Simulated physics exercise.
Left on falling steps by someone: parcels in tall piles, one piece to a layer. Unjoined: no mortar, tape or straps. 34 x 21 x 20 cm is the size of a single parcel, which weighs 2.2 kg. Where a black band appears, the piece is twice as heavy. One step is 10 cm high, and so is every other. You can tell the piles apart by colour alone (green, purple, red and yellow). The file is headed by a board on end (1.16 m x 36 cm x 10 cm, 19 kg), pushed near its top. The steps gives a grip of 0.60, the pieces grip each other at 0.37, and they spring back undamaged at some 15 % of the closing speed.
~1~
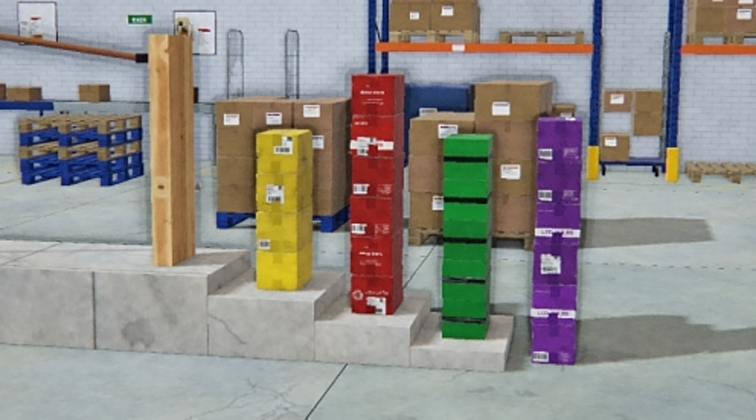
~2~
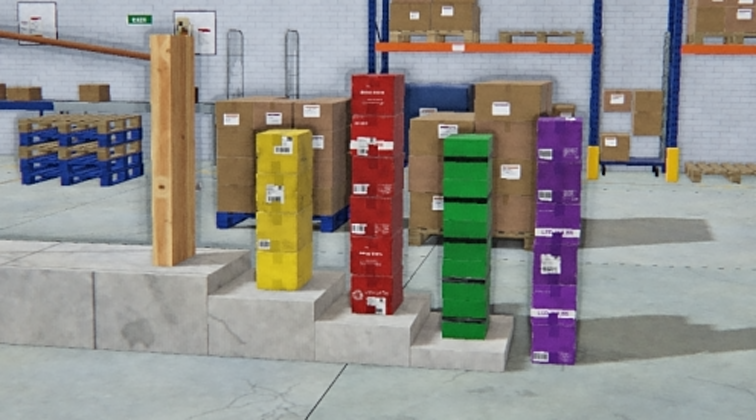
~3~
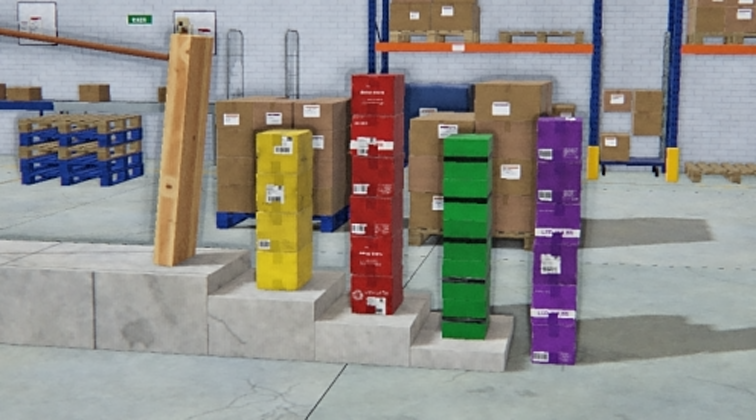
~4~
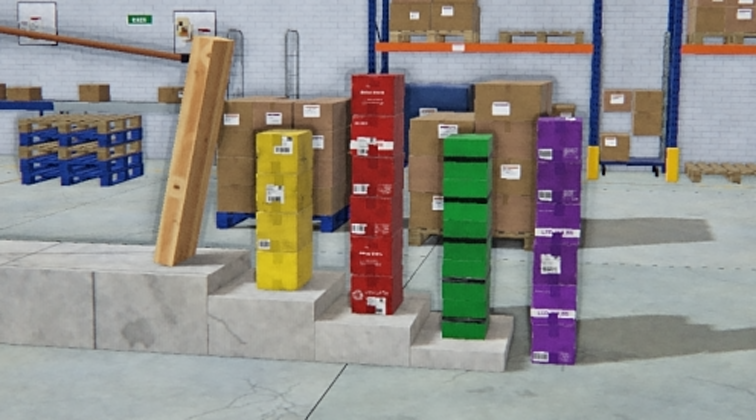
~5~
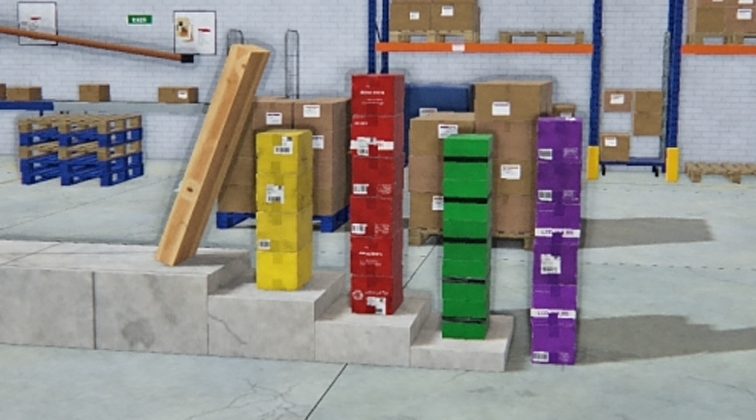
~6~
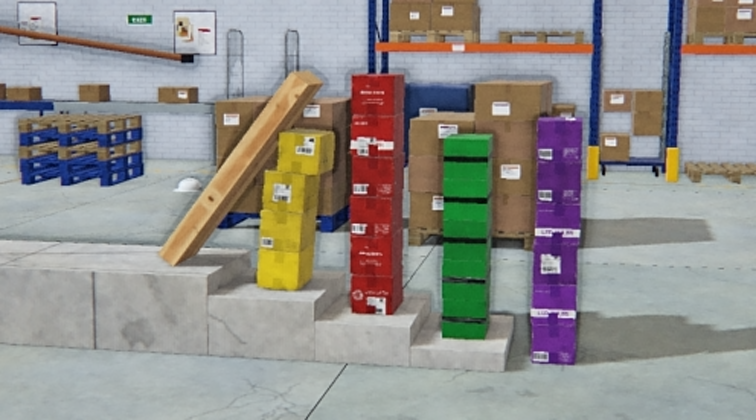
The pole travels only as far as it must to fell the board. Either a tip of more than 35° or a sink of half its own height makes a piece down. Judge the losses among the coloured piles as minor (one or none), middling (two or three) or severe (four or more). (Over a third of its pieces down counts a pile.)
The losses are severe.
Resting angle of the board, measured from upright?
About 80° from upright.
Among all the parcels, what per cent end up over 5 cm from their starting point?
The answer is 95 percent.
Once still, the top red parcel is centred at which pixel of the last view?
Last frame, centre at roughly (376, 185).
Then, 0.32 s past the last view, board 56° from upright; none of the 21 parcels down, 10 disturbed; top red parcel 30° from how it stood; top yellow parcel 6° from how it stood, 8 cm lower.
Then, 0.78 s past the last view, board 74° from upright; 7 of the 21 parcels down; top red parcel upside down; top yellow parcel 70° from how it stood, 25 cm lower.
Then, 1.16 s past the last view, board 78° from upright; 17 of the 21 parcels down; top red parcel upside down; top yellow parcel on its side.
Then, 1.48 s past the last view, board 78° from upright; 19 of the 21 parcels down; top red parcel upside down; top yellow parcel on its side.
In the end, board 78° from upright; 19 of the 21 parcels down; top red parcel upside down; top yellow parcel on its side. Wrecked, green, purple, red and yellow. From the last view, middles, top red parcel near (376, 185), top yellow parcel near (425, 233).
